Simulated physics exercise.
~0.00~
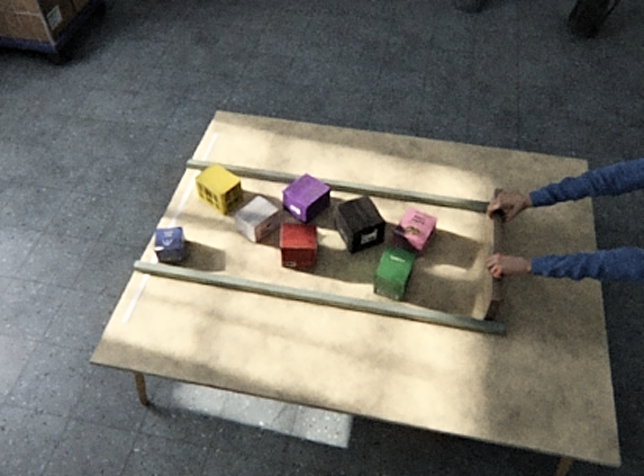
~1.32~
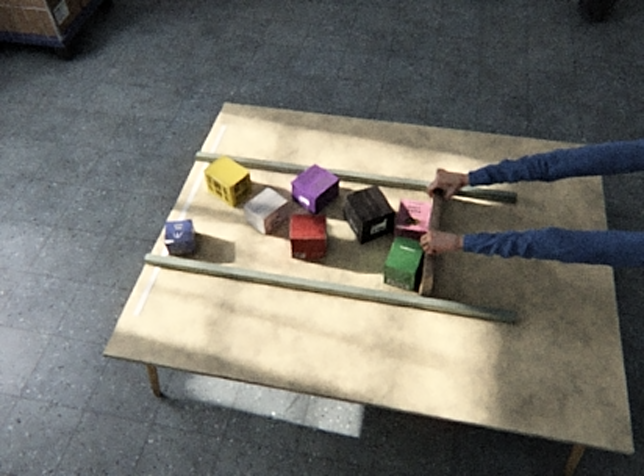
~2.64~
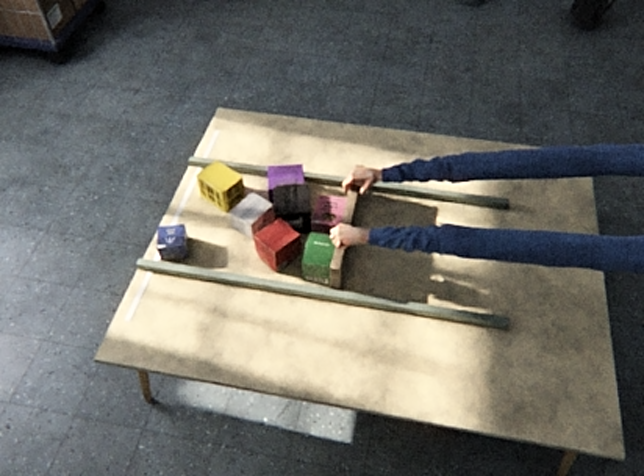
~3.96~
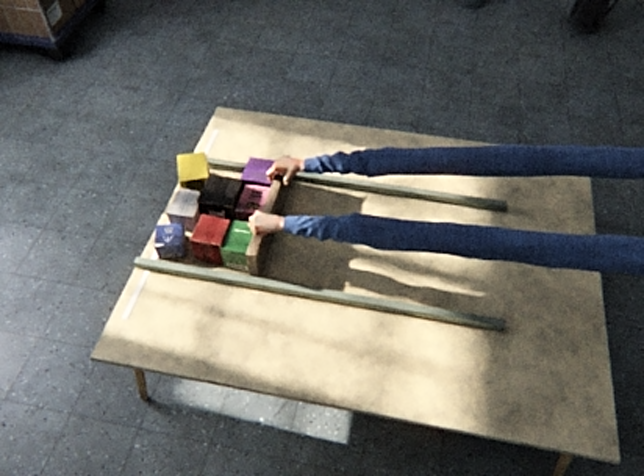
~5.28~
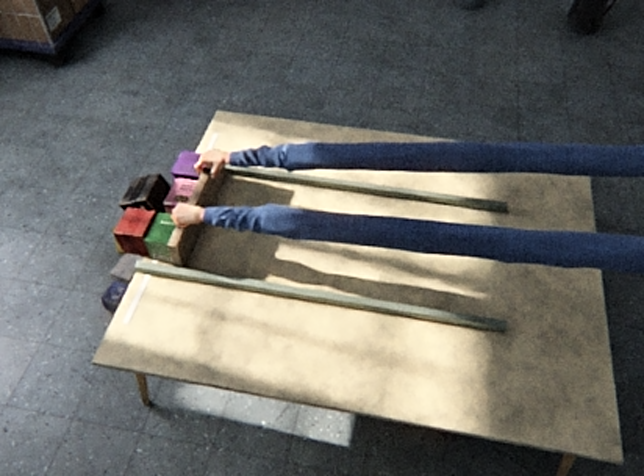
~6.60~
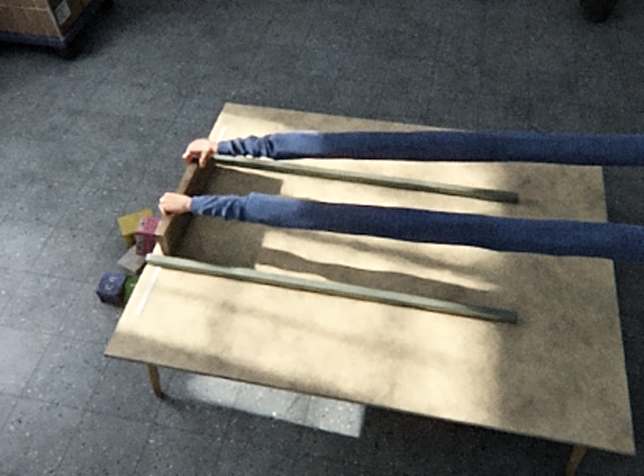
On a raised wooden table between two rails, a pair of hands pushes an upright plank leftward, gathering a scattered jumble of coloured boxes into a cluster and driving them over the left edge, until the deck is cleared and the boxes drop off beside it.
